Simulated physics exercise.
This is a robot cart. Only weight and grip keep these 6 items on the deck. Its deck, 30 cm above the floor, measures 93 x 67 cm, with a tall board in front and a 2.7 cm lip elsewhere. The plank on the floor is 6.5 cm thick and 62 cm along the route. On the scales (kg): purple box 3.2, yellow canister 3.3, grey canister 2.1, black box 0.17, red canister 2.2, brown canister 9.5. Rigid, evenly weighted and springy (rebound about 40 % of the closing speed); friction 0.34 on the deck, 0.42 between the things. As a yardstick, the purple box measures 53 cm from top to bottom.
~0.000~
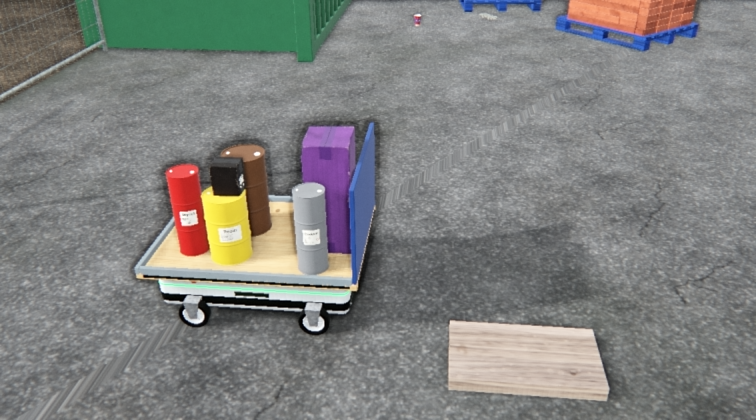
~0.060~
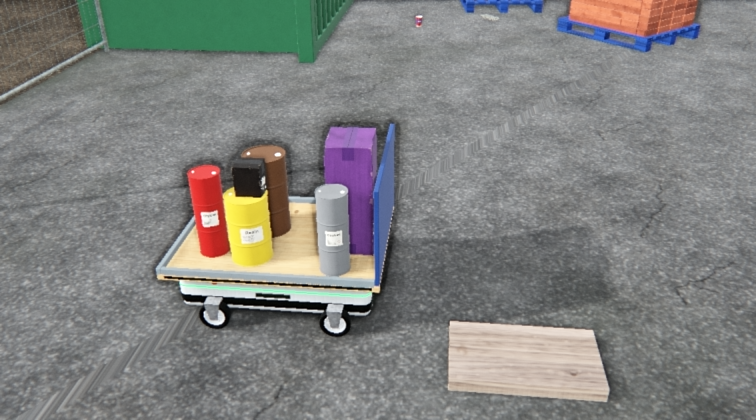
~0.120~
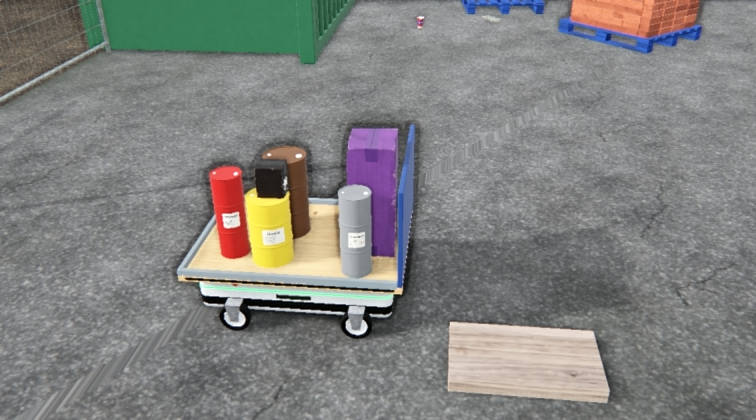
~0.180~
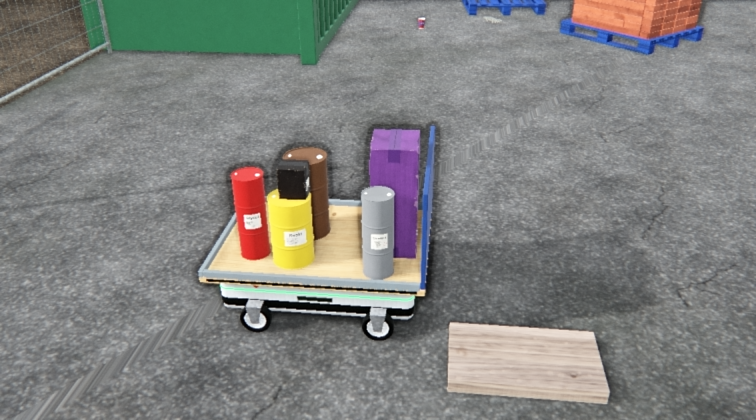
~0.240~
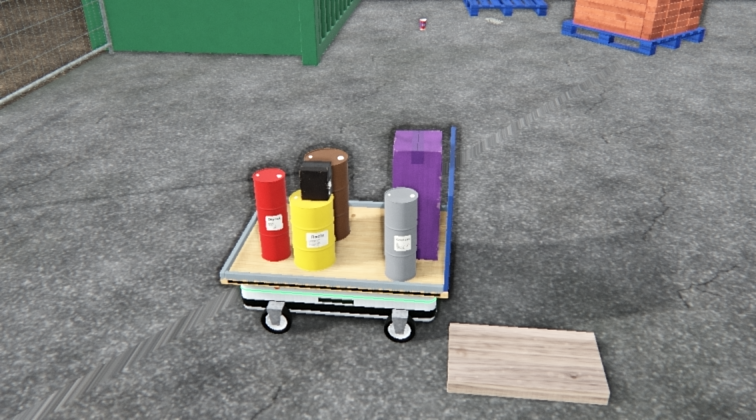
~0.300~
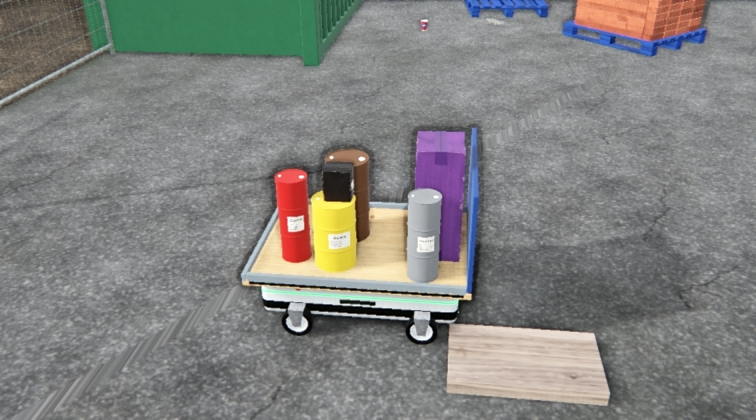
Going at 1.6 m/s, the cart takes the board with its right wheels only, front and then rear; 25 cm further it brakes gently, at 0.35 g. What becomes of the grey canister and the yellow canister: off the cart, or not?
The grey canister is still aboard, the yellow canister is still aboard.
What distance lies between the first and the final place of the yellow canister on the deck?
About 42 cm.
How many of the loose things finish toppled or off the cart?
That comes to 6.
Around 0.80 s, cart 128 cm along; grey canister at 53° to upright near (579, 225); yellow canister at 16° to upright near (518, 205); purple box at 51° to upright.
Around 1.30 s, cart 208 cm along; purple box and red canister now off the cart; grey canister on its side; yellow canister at 40° to upright.
Around 1.80 s, cart 239 cm along, stopped; black box and brown canister now off the cart; yellow canister on its side; grey canister on its side.
Finally (2.9 s), off the cart, purple box, black box, red canister and brown canister; on their side or leaning hard on the deck, yellow canister and grey canister.
